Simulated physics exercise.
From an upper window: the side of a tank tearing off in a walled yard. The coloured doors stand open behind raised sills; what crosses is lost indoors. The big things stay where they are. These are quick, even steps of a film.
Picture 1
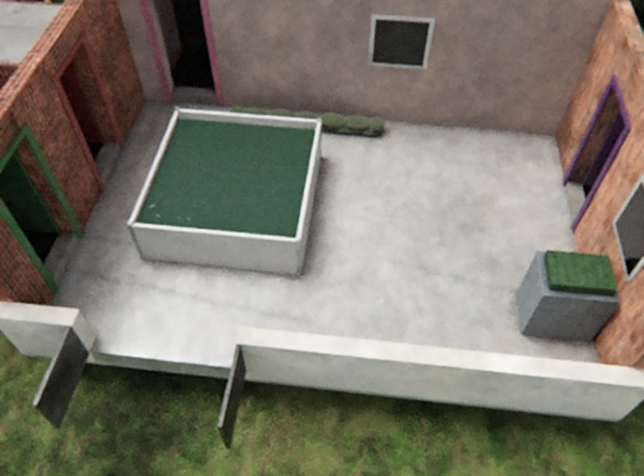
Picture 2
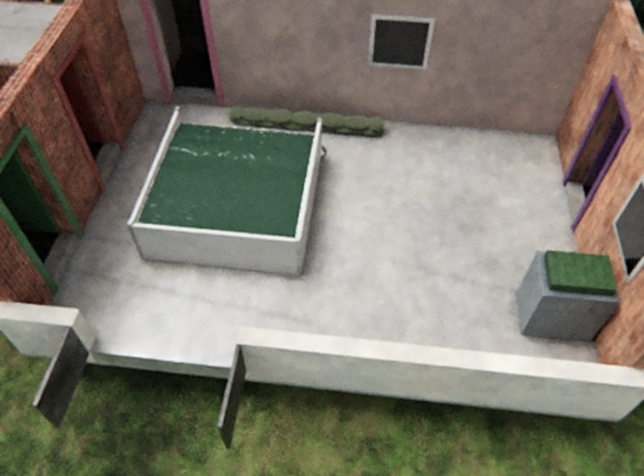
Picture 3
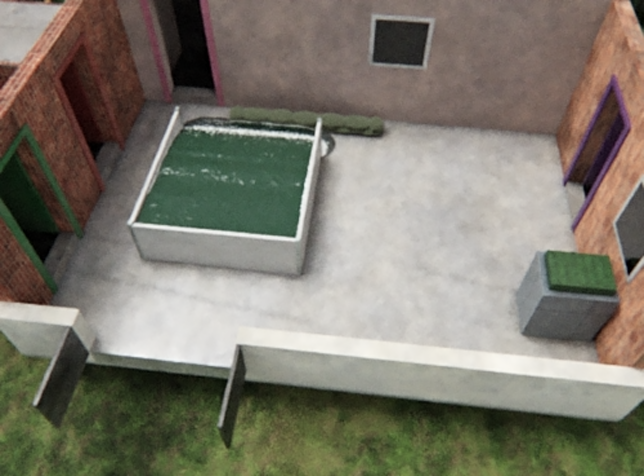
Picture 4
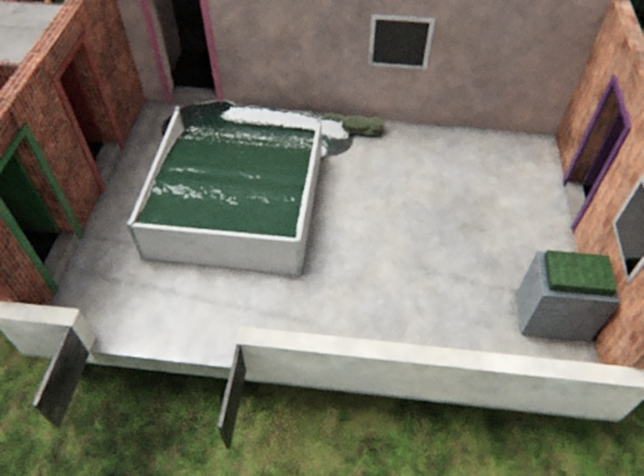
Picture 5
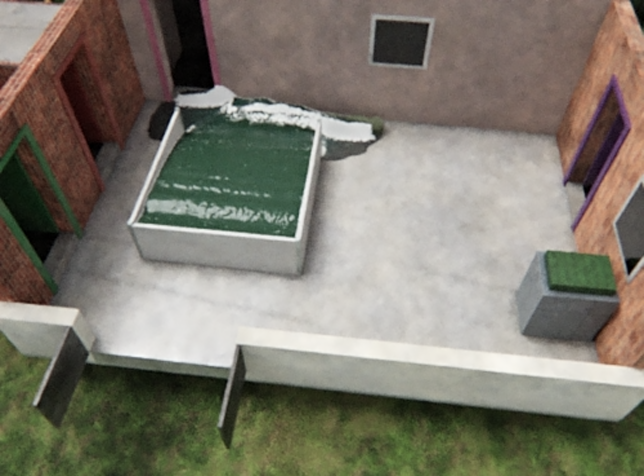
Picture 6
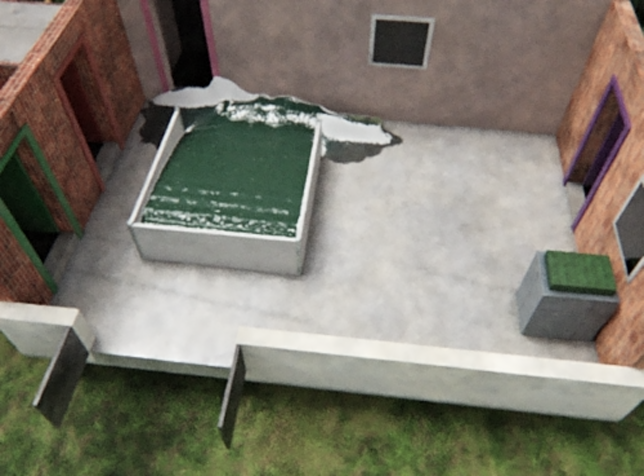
Green water pours from the far side of a square, pale-walled tank in a walled concrete yard, seen from high above by a camera that stays still. Around it are a green and a red doorway at left, a pink one behind, a purple one at right, a grey block with a green top, and an open gate by the grass. Ripples cross the tank as white foam spreads along the back wall, over the low hedge and rightward.
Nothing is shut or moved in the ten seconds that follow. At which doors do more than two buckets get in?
In the end: The red door holds within the limit; the green door holds within the limit; the purple door floods; the pink door floods.
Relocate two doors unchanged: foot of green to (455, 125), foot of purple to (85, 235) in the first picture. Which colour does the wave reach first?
First comes the pink door.
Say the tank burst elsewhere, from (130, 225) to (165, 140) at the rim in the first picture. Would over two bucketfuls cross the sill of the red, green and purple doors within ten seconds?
In short: Red takes more; green lets more in; purple keeps below it.
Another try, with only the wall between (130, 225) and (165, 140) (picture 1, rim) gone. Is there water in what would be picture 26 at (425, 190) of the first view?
At that place: Dry.
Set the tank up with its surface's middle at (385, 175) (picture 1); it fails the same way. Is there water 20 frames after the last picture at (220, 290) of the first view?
At that place: Free of water.
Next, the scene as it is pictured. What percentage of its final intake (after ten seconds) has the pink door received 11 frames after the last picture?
Roughly 55 per cent.
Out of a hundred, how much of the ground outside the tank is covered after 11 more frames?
Roughly 45 per cent.
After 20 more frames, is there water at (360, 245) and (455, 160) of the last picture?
In turn: Free of water, awash.
A moment on, water covers 25 % of the floor; the red door not reached, the green door not reached, the purple door not reached, the pink door over two buckets in.
Next, water covers 45 % of the floor; the red door wet at the sill, nothing in, the green door not reached, the purple door wet at the sill, nothing in, the pink door far over two buckets in.
Then, water covers 65 % of the floor; the red door wet at the sill, nothing in, the green door wet at the sill, nothing in, the purple door over two buckets in, the pink door far over two buckets in.
Later, water covers 85 % of the floor; the red door wet at the sill, nothing in, the green door under two buckets in, the purple door far over two buckets in, the pink door far over two buckets in.
In the end, water covers 95 % of the floor; the red door wet at the sill, nothing in, the green door under two buckets in, the purple door far over two buckets in, the pink door far over two buckets in.
